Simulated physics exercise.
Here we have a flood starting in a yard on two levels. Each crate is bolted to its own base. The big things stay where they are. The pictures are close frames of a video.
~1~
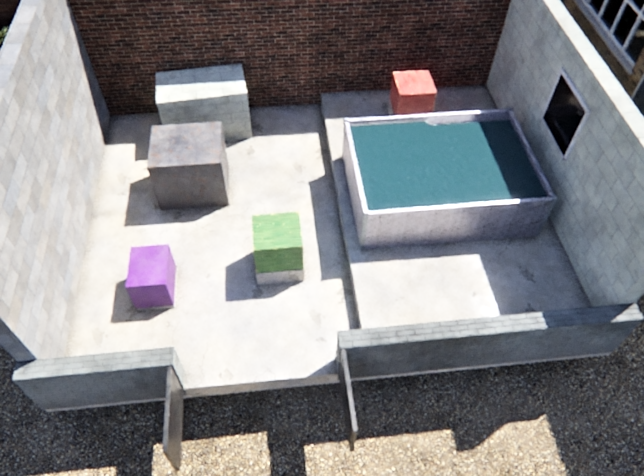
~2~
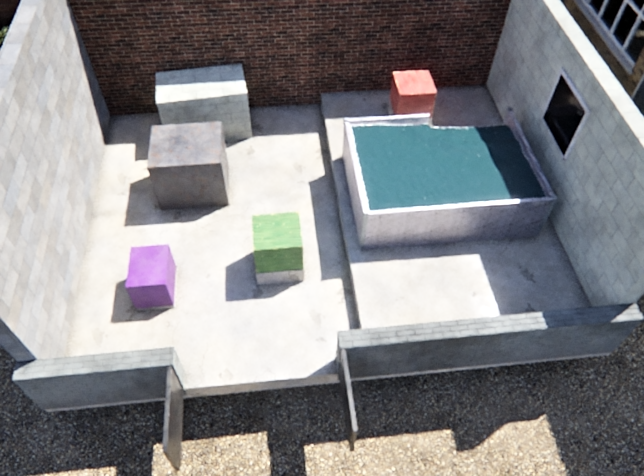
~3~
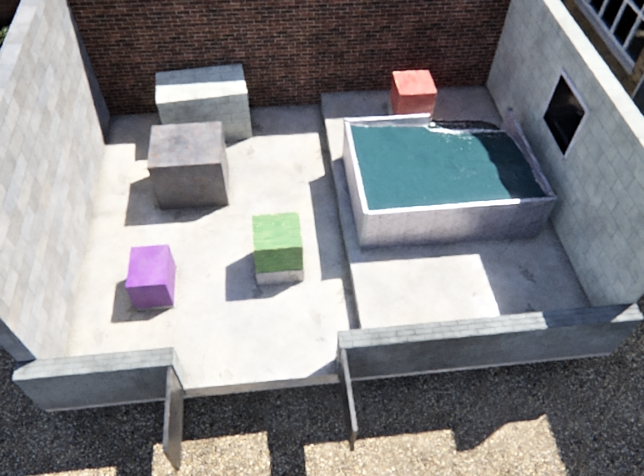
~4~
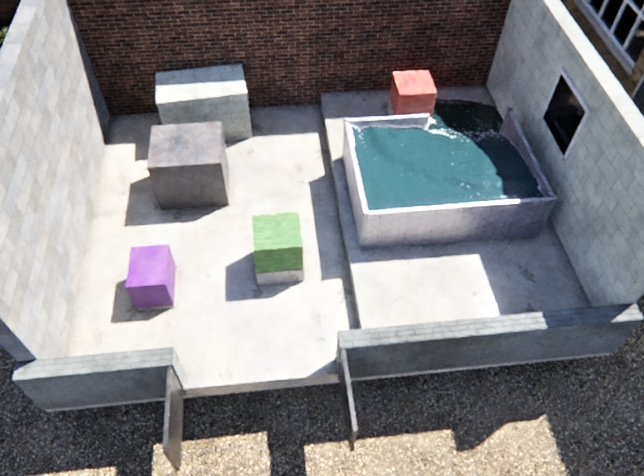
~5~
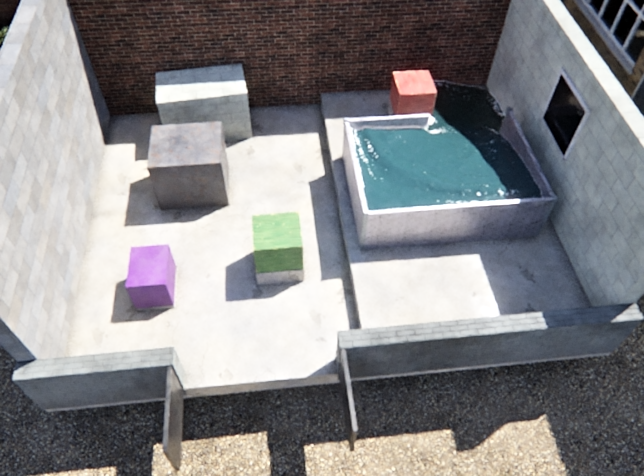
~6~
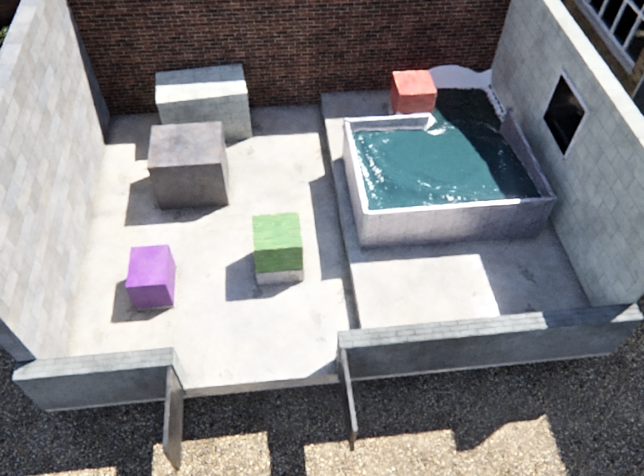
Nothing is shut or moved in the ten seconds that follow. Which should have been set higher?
The red crate is wetted; the purple crate is wetted; the green crate escapes dry.
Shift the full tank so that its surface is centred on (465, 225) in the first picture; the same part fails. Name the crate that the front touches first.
It is the red-painted one.
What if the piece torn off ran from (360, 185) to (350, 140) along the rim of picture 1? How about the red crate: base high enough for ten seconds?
In short: Red is safe.
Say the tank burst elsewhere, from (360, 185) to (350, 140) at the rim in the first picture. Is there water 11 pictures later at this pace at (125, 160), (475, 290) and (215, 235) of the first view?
In turn: Wet, clear, wet.
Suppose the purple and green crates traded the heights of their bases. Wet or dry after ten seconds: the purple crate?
One by one: Purple crate is spared.
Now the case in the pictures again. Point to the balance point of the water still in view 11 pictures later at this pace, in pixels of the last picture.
Close to (436, 154).
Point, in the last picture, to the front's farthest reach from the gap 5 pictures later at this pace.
Close to (277, 142).
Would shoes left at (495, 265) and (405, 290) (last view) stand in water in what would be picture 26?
In that order: Clear, free of water.
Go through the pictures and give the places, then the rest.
Still water in the open tank at (443, 161), in the first frame.
Water pours out on the open tank's far side and has run to a hidden place, in the second frame.
The front is at a hidden place, out from the gap on the open tank's far side, in the third frame.
The front is at a hidden place, out from the gap on the open tank's far side, in the fourth frame.
Water pours out on the open tank's far side and has run to (468, 87), in the fifth frame.
Water pours out on the open tank's far side and has run to (485, 86), in the sixth frame.
A moment on, water covers 20 % of the floor; the red crate water round its plinth, the purple crate not reached, the green crate not reached.
Next, water covers 30 % of the floor; the red crate water round its plinth, the purple crate not reached, the green crate not reached.
Then, water covers 45 % of the floor; the red crate water round its plinth, the purple crate not reached, the green crate water round its plinth.
Later, water covers 90 % of the floor; the red crate water round its plinth, the purple crate water round its plinth, the green crate water round its plinth.
In the end, water covers 100 % of the floor; the red crate was topped, the purple crate was topped, the green crate stayed above the water.
